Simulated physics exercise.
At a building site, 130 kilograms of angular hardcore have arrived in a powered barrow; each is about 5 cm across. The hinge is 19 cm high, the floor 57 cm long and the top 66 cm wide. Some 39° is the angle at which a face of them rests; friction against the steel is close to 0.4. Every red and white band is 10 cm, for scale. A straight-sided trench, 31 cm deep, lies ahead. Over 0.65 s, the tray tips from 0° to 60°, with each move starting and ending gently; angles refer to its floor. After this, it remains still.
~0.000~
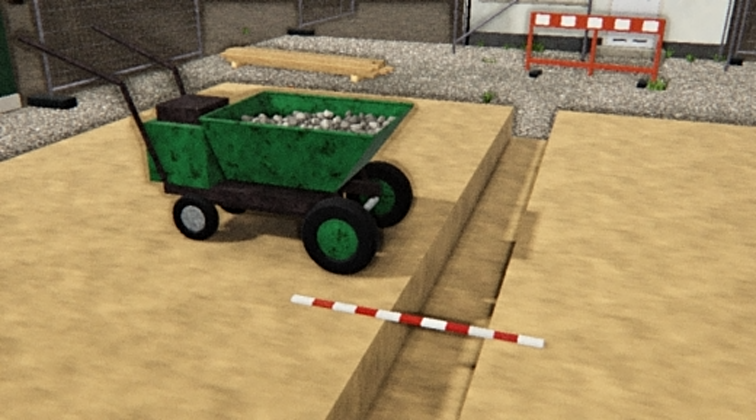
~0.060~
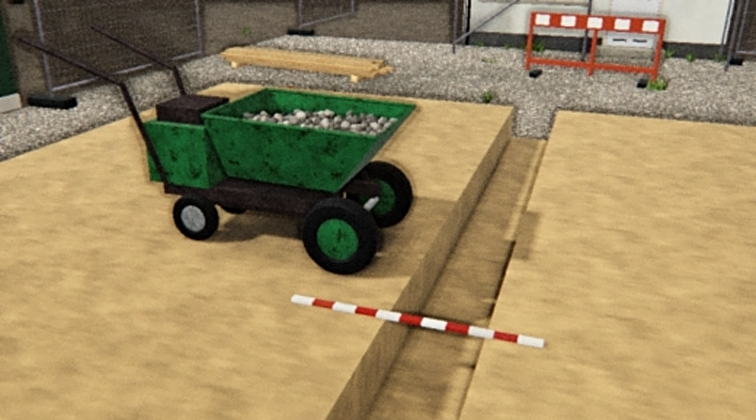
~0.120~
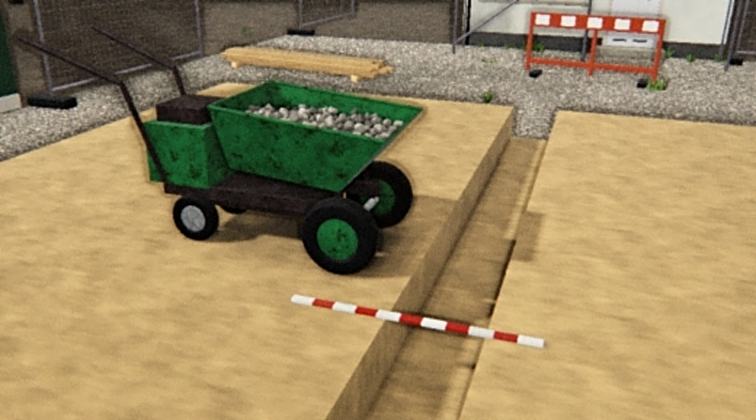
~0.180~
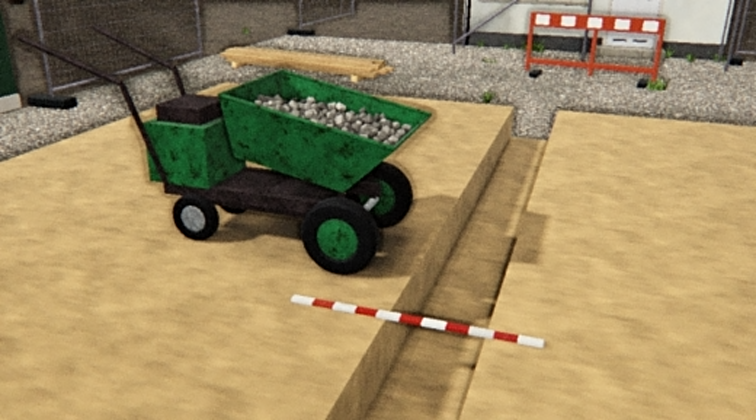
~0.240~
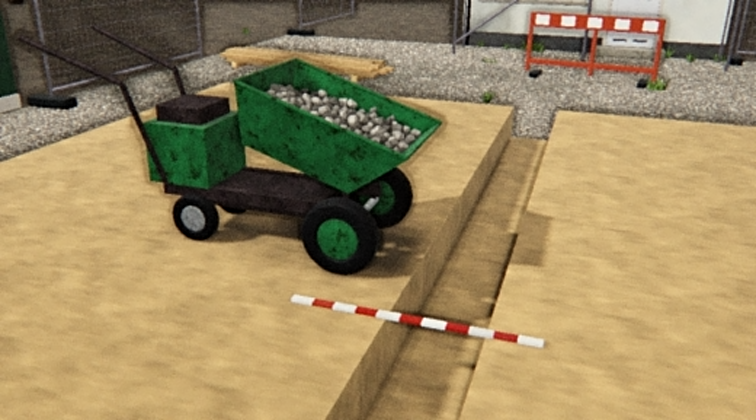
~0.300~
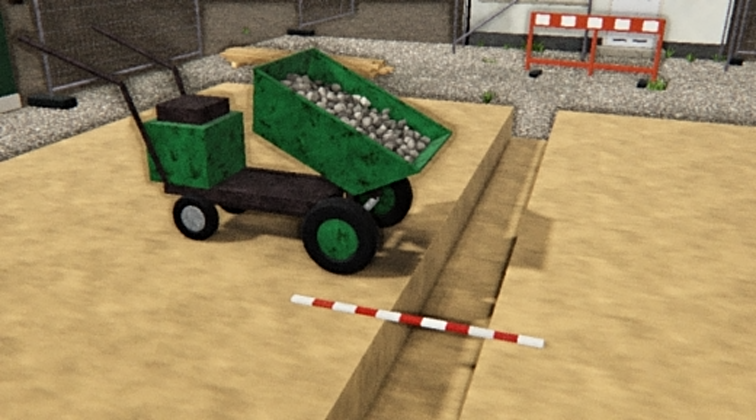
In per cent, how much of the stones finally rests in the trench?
Roughly 25 per cent of them.
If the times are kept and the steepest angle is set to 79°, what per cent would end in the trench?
About 65%.
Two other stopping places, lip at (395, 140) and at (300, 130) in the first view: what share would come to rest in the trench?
Roughly 15 in a hundred, then 40 in a hundred.
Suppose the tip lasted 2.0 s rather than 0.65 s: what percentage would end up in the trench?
In that case some 20 per cent.
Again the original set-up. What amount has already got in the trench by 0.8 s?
At that moment: Approx. 5 %.
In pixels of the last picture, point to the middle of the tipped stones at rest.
About (497, 311).
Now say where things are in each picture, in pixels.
The first picture shows lip at (374, 137), floor tilted 0°, highest stones at (346, 122).
The second picture shows lip at (377, 139), floor tilted 1°, highest stones at (340, 120); the stones move at 0.3 m/s on average.
In the third picture, the tray is at 5°, its lip at (384, 142); the top of the load is at (287, 113); the stones move at 0.7 m/s on average.
In the fourth picture, the tray is at 11°, its lip at (395, 149); the top of the load is at (278, 103); the stones move at 0.9 m/s on average.
The fifth picture shows lip at (407, 159), floor tilted 18°, highest stones at (286, 93); the stones move at 1.1 m/s on average.
The sixth picture shows lip at (420, 171), floor tilted 27°, highest stones at (300, 82); the stones move at 1.2 m/s on average.
After 0.5 s the floor is at 51°; 100 % in the tray; the foremost stones are at (438, 187).
After 0.8 s the floor is at 60°; 96 % in the tray, 4 % in the trench; the foremost stones are at (488, 253).
After 1.1 s the floor is at 60°; 65 % in the tray, 16 % in the trench, 20 % past the trench; the foremost stones are at (601, 295).
After 3.0 s the floor is at 60°; 55 % in the tray, 25 % in the trench, 20 % past the trench; the foremost stones are at (701, 277).
